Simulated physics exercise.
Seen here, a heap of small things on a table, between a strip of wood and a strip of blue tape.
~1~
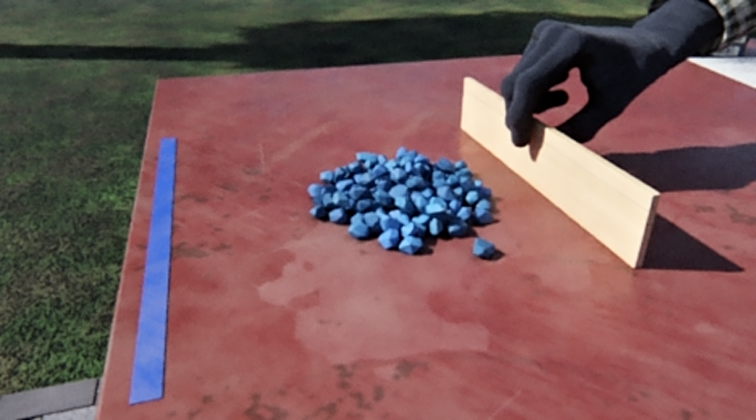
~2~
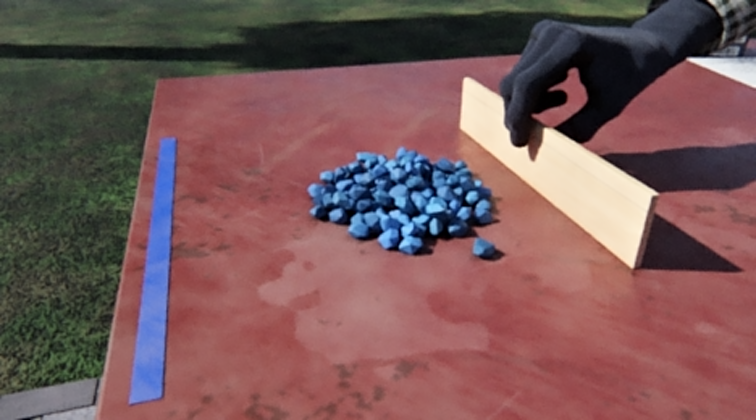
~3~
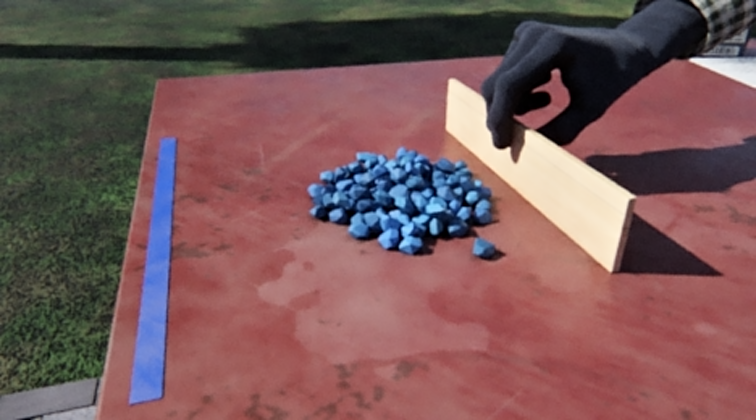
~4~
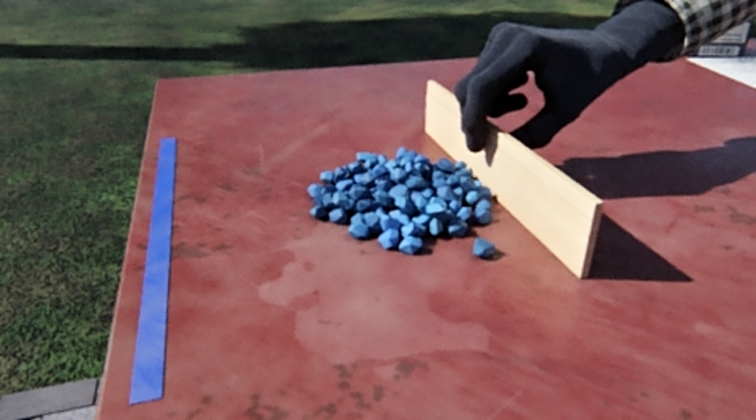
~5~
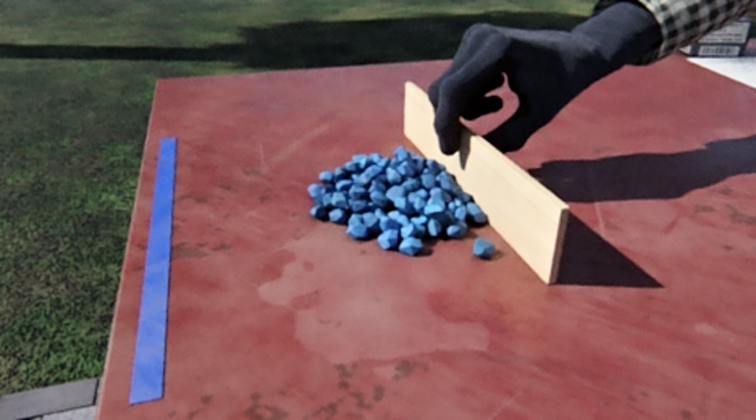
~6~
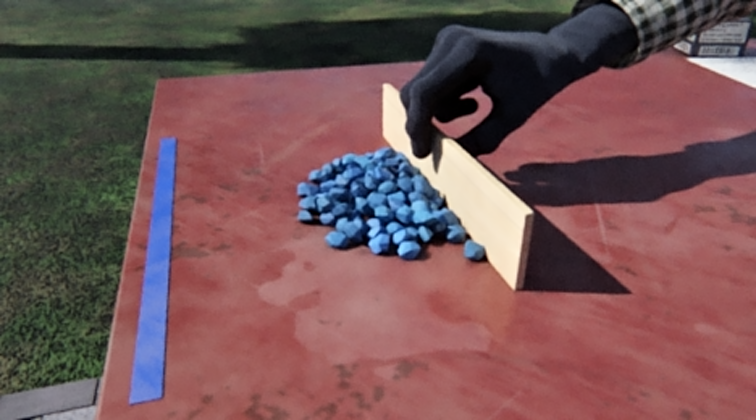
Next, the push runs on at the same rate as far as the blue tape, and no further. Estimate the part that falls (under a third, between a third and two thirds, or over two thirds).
The floor gets over two thirds.
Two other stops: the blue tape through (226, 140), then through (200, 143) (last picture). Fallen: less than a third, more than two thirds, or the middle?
In turn: Under a third; one to two thirds.
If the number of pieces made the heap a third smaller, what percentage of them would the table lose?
Roughly 90 in a hundred.
Just after the last frame, strip of wood still moving, near (292, 146); heap all on the table, its front near (168, 229).
A moment on, strip of wood stopped at the blue tape; heap the larger part over the edge.
When it is over, strip of wood stopped at the blue tape; heap the larger part over the edge.
